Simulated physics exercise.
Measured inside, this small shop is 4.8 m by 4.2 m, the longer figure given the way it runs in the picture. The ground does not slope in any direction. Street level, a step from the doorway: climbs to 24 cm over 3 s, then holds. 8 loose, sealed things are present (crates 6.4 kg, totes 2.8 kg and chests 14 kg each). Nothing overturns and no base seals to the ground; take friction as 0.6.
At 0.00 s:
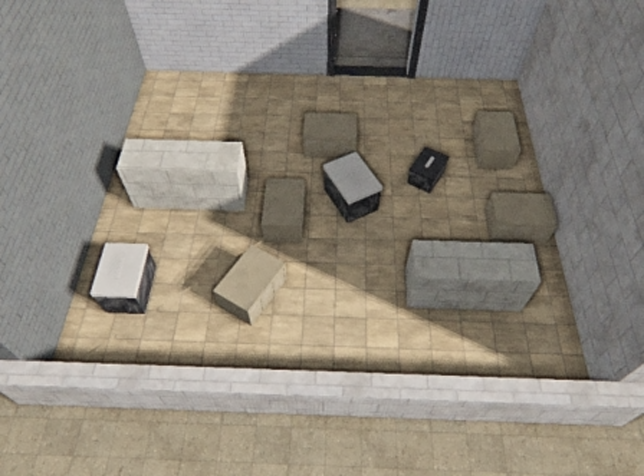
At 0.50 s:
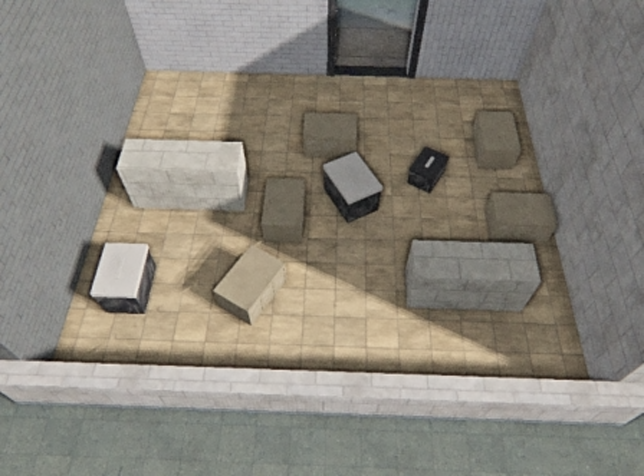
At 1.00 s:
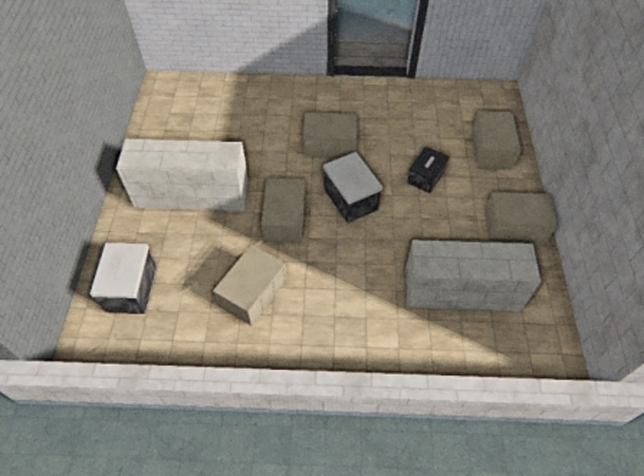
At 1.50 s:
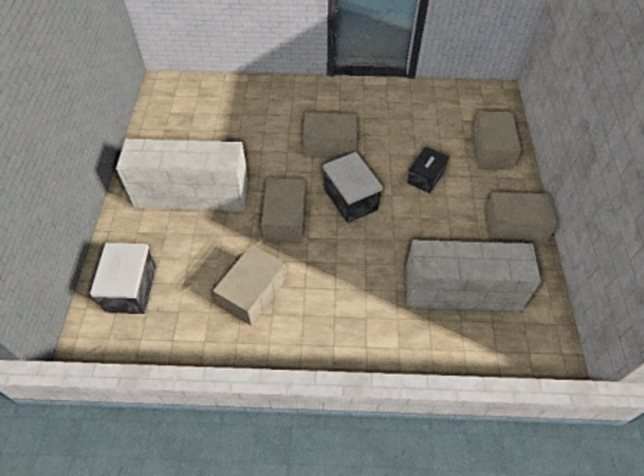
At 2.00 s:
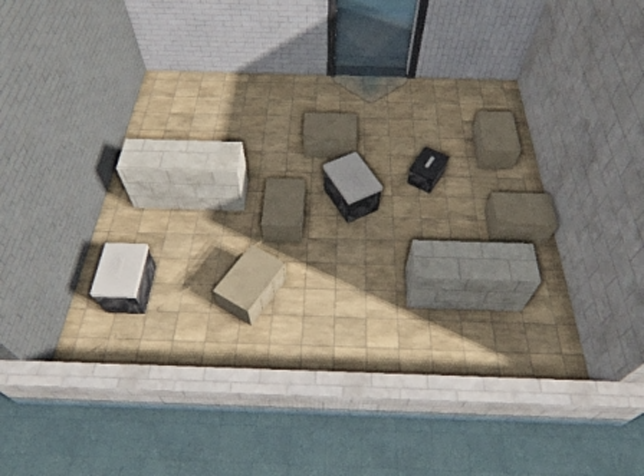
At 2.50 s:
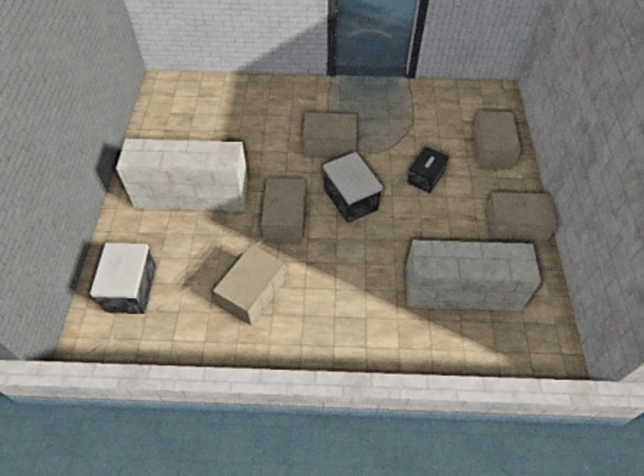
Water rising over the ground outside a walled room, then seeping in through the doorway while boxes and blocks inside stay still.
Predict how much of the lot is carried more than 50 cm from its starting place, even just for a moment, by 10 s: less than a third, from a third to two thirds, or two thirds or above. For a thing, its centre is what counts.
Two thirds or above.
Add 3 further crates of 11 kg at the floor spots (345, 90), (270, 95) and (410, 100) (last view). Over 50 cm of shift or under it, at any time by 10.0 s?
Result, in listed order: Exceeded / not exceeded / exceeded.
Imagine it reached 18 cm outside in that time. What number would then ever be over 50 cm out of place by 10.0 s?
That would give 6.
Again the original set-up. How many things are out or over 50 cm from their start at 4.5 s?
I get 2.
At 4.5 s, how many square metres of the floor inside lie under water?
Near 10.0 m2 in all.
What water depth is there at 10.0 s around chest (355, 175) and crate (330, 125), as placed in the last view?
Depths: Near 10 cm, then near 8 cm.
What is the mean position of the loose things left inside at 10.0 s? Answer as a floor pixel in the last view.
Roughly at (287, 263).
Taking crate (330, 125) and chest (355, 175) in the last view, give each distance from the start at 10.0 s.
One is off by 250 cm, the other by 200 cm, in the order asked.
After 3.5 s 0 of 8 are over 50 cm from their spots; 0 afloat.
After 4.5 s 2 of 8 are over 50 cm from their spots; 2 afloat.
After 7.0 s 5 of 8 are over 50 cm from their spots; 6 afloat.
After 10.0 s 6 of 8 are over 50 cm from their spots, and 6 have been at some point; 8 afloat.
